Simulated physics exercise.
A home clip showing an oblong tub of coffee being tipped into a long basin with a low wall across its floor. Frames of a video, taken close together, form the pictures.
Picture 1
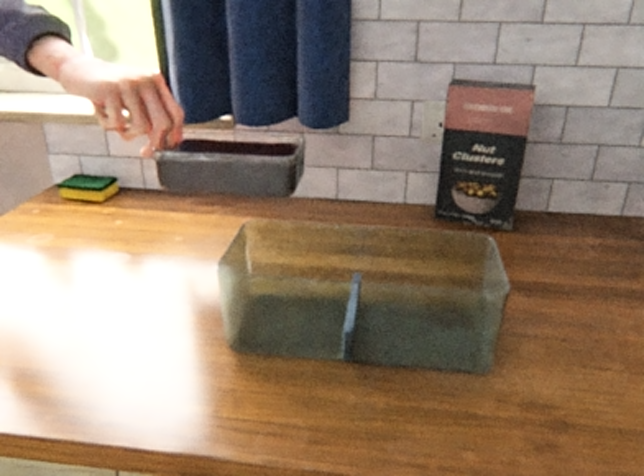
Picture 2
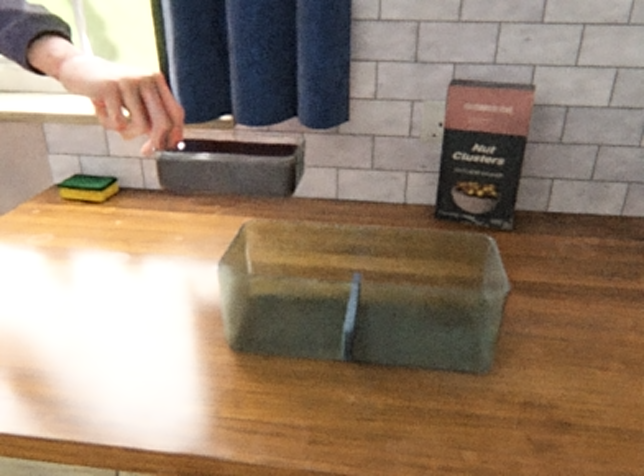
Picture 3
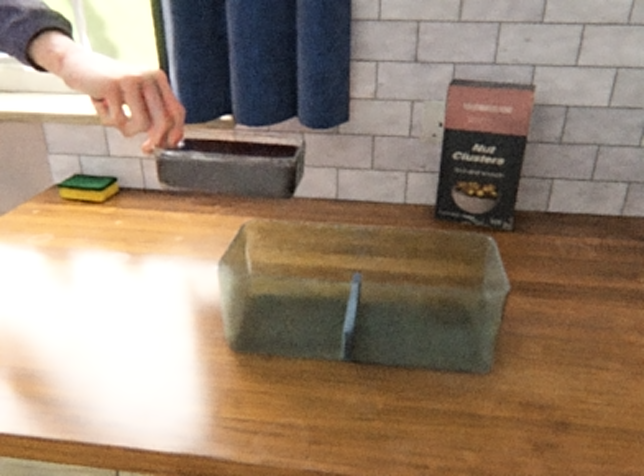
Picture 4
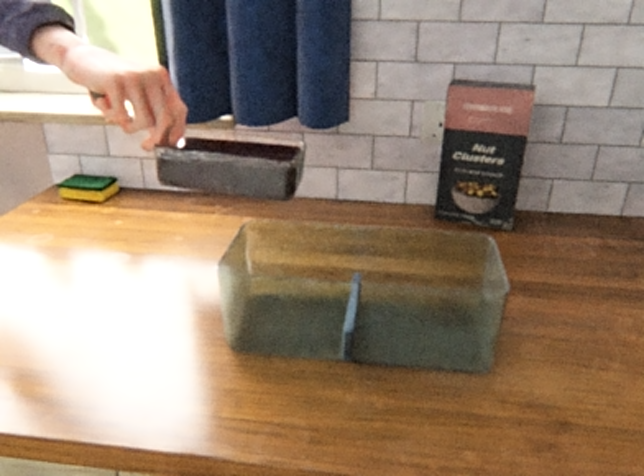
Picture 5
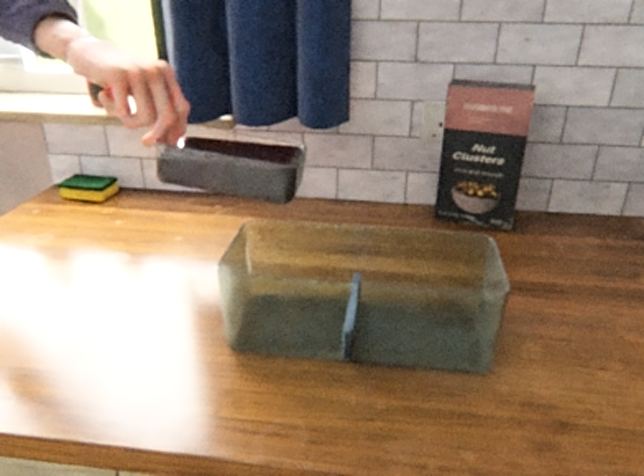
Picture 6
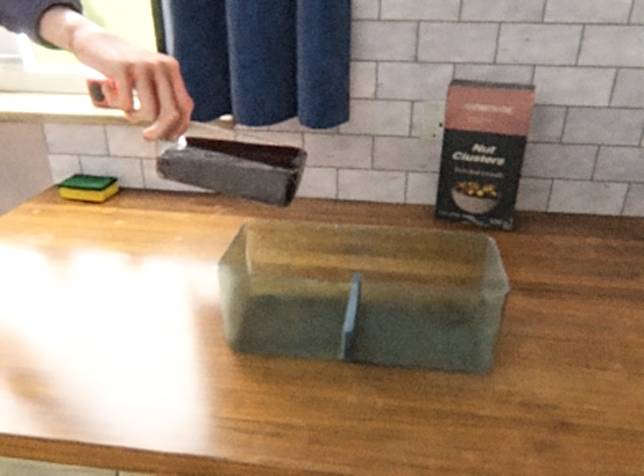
A hand at the upper left holds a small grey oblong tub of dark liquid above a wooden kitchen counter, seen from the front and slightly above. A long, clear greenish basin with a low blue divider sits below, with a yellow-and-green sponge, navy curtain, white tiles and a pink-and-black Nut Clusters box behind. The hand tilts the tub slightly, lowering its right end, while the camera stays still.
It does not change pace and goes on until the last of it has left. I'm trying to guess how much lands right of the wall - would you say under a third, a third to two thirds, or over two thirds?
Short answer, the right side holds a middle share of a third to two thirds.
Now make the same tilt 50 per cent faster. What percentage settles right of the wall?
Roughly 40 percent.
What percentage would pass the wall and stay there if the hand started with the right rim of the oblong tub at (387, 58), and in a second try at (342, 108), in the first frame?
85 and 80 per cent.
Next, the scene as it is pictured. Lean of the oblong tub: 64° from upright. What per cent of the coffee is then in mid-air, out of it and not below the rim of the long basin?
It's close to 25 per cent.
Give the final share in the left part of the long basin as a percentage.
That works out to roughly 50 percent.
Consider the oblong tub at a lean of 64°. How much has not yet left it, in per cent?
Near 15 percent is still in there.
A moment on, the oblong tub is tipped part way and 17 per cent is still to pour, 24 is left of the wall and 35 right of it.
Next, the oblong tub is tipped right over and 3 per cent is still to pour, 48 is left of the wall and 47 right of it.
Then the oblong tub is tipped right over and 0 per cent is still to pour, 52 is left of the wall and 47 right of it.
Later the oblong tub is tipped right over and 0 per cent is still to pour, 52 is left of the wall and 47 right of it.
At rest 52 per cent lies left of the wall, 47 right of it and 1 outside.
